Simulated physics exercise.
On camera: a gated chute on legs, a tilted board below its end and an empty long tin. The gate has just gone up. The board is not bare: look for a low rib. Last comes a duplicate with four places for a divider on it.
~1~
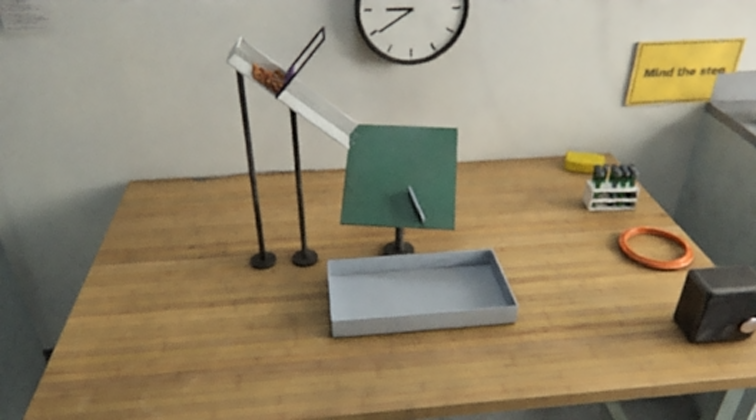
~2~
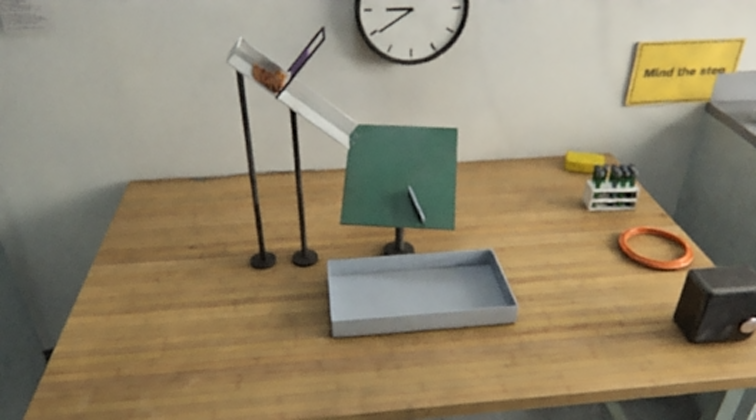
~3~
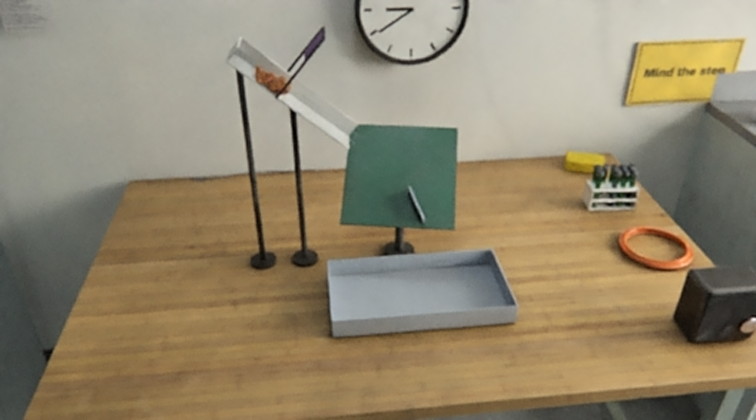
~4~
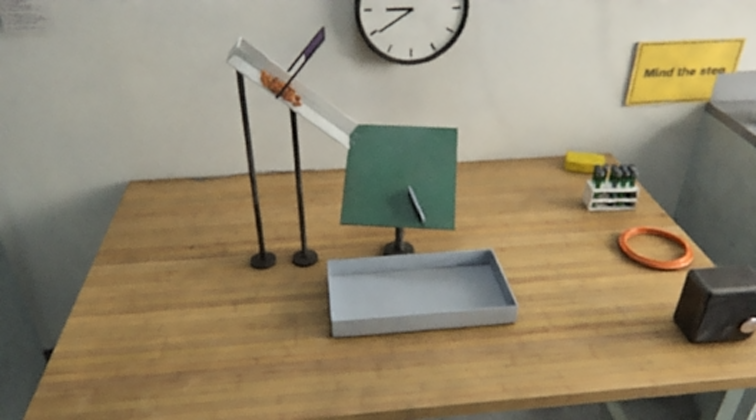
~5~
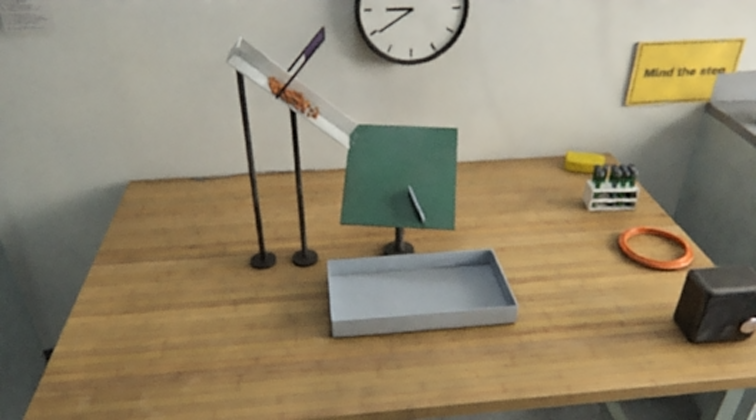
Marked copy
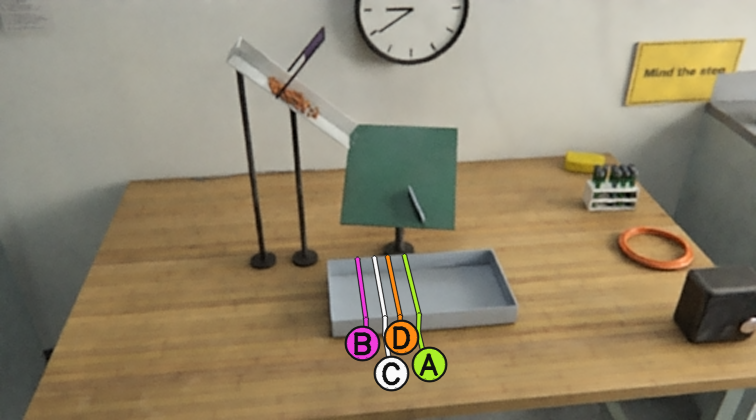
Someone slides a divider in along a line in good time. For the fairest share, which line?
A beats the others.
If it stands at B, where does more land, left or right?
More lands on the right.
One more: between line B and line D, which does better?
Line D.
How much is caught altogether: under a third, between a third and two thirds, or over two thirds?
Over two thirds.
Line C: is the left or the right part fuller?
More lands on the right.
On the marked copy, line A crosses the front rim at (418, 314); line B crosses the front rim at (365, 318); line C crosses the front rim at (384, 316); line D crosses the front rim at (399, 315).
If A is chosen, of what is caught, close to a third on the left of the divider, close to two thirds on the right.
If B is chosen, of what is caught, none at all on the left of the divider, the whole lot on the right.
If C is chosen, of what is caught, only a few on the left of the divider, all but a few on the right.
If D is chosen, of what is caught, a small share on the left of the divider, the bulk on the right.
